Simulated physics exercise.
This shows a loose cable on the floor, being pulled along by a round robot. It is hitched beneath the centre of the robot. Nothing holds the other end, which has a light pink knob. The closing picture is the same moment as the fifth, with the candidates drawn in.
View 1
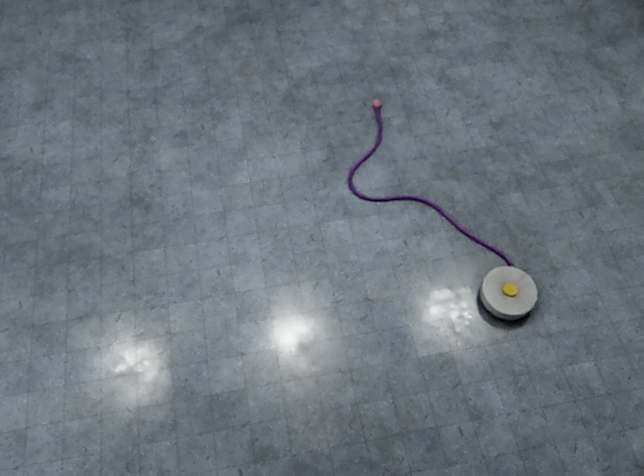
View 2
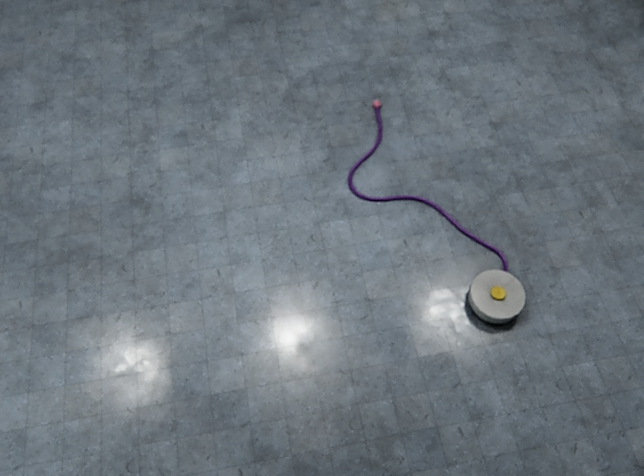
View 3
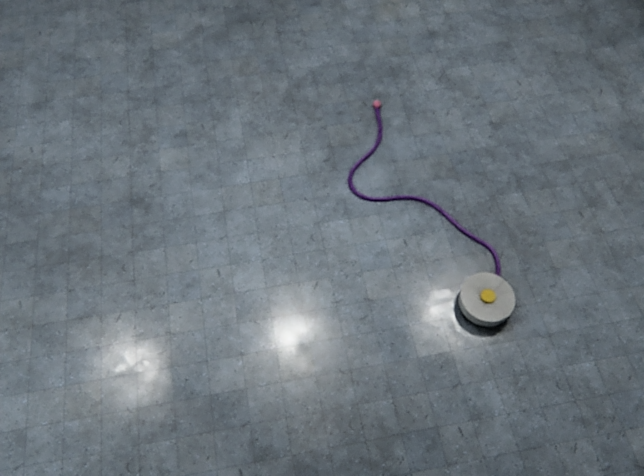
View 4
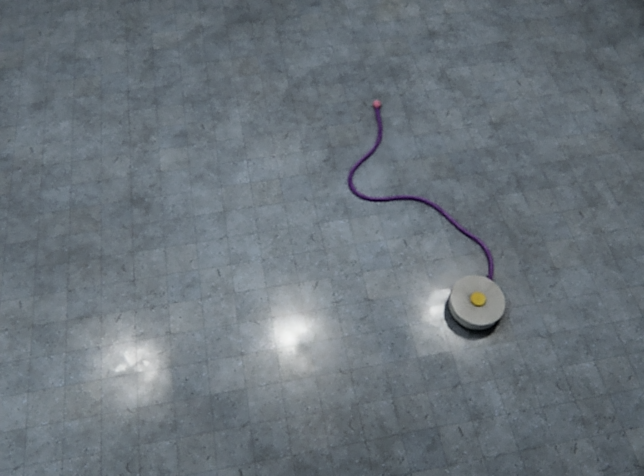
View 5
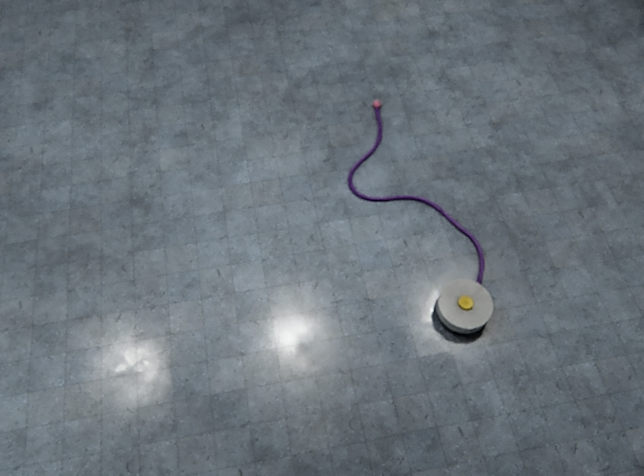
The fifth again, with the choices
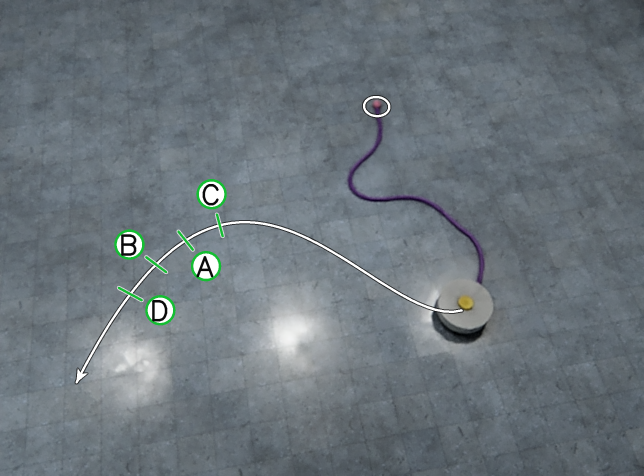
Round pale robot with a yellow centre sliding slowly left across a grey tiled floor, drawing the near end of a purple cable.
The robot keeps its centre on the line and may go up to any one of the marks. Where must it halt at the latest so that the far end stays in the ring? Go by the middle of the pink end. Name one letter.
Stop at D.
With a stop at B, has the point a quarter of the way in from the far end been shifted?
No.
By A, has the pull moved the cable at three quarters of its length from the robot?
No.
On the marked copy, A at (186, 241); B at (156, 265); C at (220, 225); D at (130, 294); the ring at (377, 106); the route from (462, 310) via (248, 222) to (77, 382).
With D. Early on, robot (340, 252), middle of the cable (394, 199), free end (377, 104).
Further on, robot (218, 221), middle of the cable (392, 204), free end (377, 104).
At the end, robot (128, 290), middle of the cable (295, 211), free end (377, 107); the free end is still in its ring.
As for the rest, A is safe but short; B is safe but short; C is safe but short.
